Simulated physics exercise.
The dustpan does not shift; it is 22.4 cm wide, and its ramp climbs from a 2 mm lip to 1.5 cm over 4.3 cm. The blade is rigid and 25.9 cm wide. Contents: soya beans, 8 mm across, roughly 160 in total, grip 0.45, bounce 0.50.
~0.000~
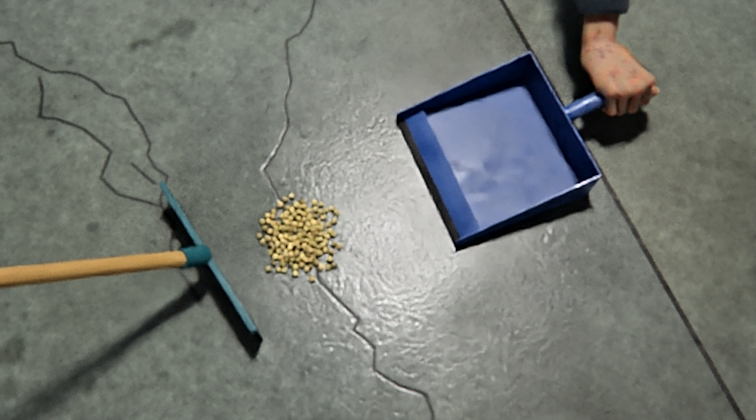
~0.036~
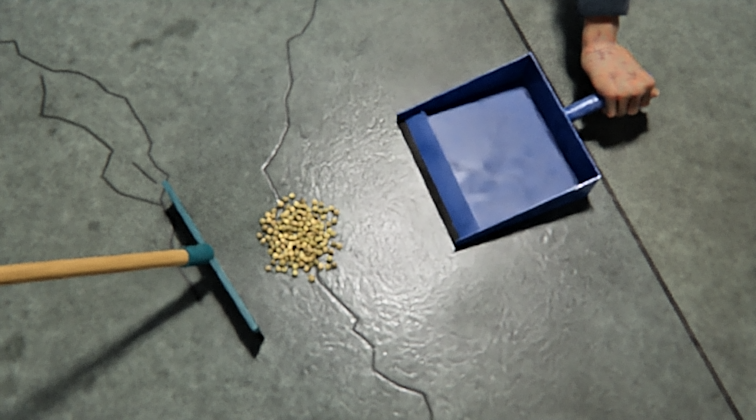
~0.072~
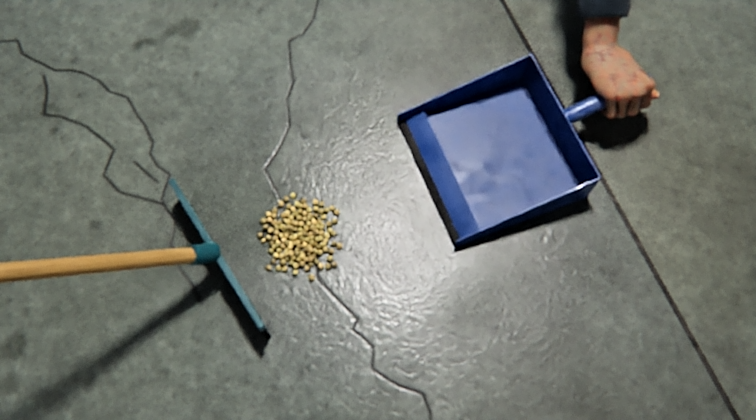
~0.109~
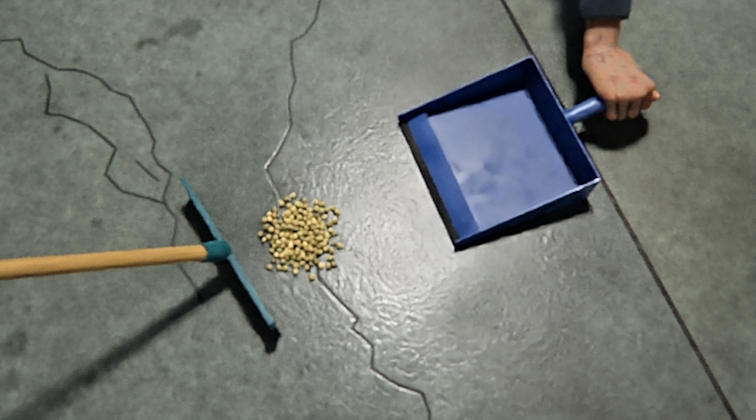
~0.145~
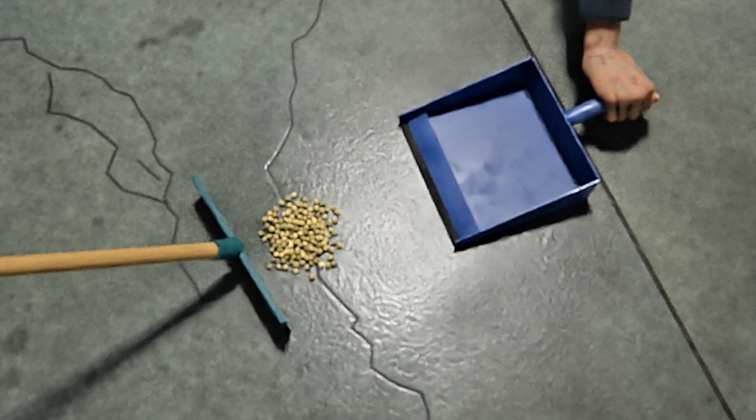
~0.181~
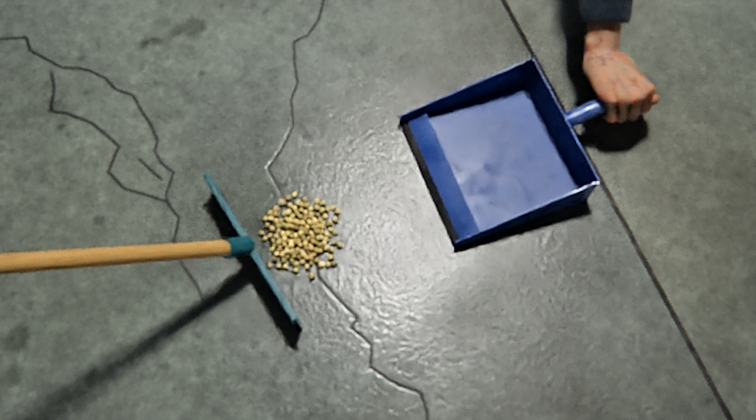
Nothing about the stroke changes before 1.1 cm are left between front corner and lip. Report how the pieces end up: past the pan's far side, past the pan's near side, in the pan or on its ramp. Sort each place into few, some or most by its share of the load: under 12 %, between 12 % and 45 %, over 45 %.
Shares: Far side: Few; near side: Few; pan: Few.
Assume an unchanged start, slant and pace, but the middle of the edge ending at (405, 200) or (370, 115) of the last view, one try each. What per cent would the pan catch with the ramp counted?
Roughly 5 % and 15 %.
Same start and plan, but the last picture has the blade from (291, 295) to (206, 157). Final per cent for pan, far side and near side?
Split: Pan = 20, far = 15, near = 0.
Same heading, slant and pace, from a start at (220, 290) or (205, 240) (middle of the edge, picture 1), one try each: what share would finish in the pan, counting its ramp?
Roughly 0 % and 5 %.
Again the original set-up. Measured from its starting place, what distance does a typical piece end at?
Somewhere around 20 centimetres.
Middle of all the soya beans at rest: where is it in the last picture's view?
Near (418, 195).
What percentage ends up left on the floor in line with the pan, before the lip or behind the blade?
Around 90 in a hundred.
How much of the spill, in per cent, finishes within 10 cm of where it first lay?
I'd estimate roughly 0 per cent.
After 0.46 s, middle of the blade 17 cm from the lip; 0 % over the lip, far side 0 %, near side 0 %.
After 0.65 s, middle of the blade 9 cm from the lip; 0 % over the lip, far side 0 %, near side 5 %.
Then, at 0.96 s, middle of the blade 4 cm from the lip; 0 % over the lip, far side 0 %, near side 5 %.
In the end, at 1.4 s, far side 0 %, near side 5 %, pan 0 %, in front of the lip or behind the blade 90 %.
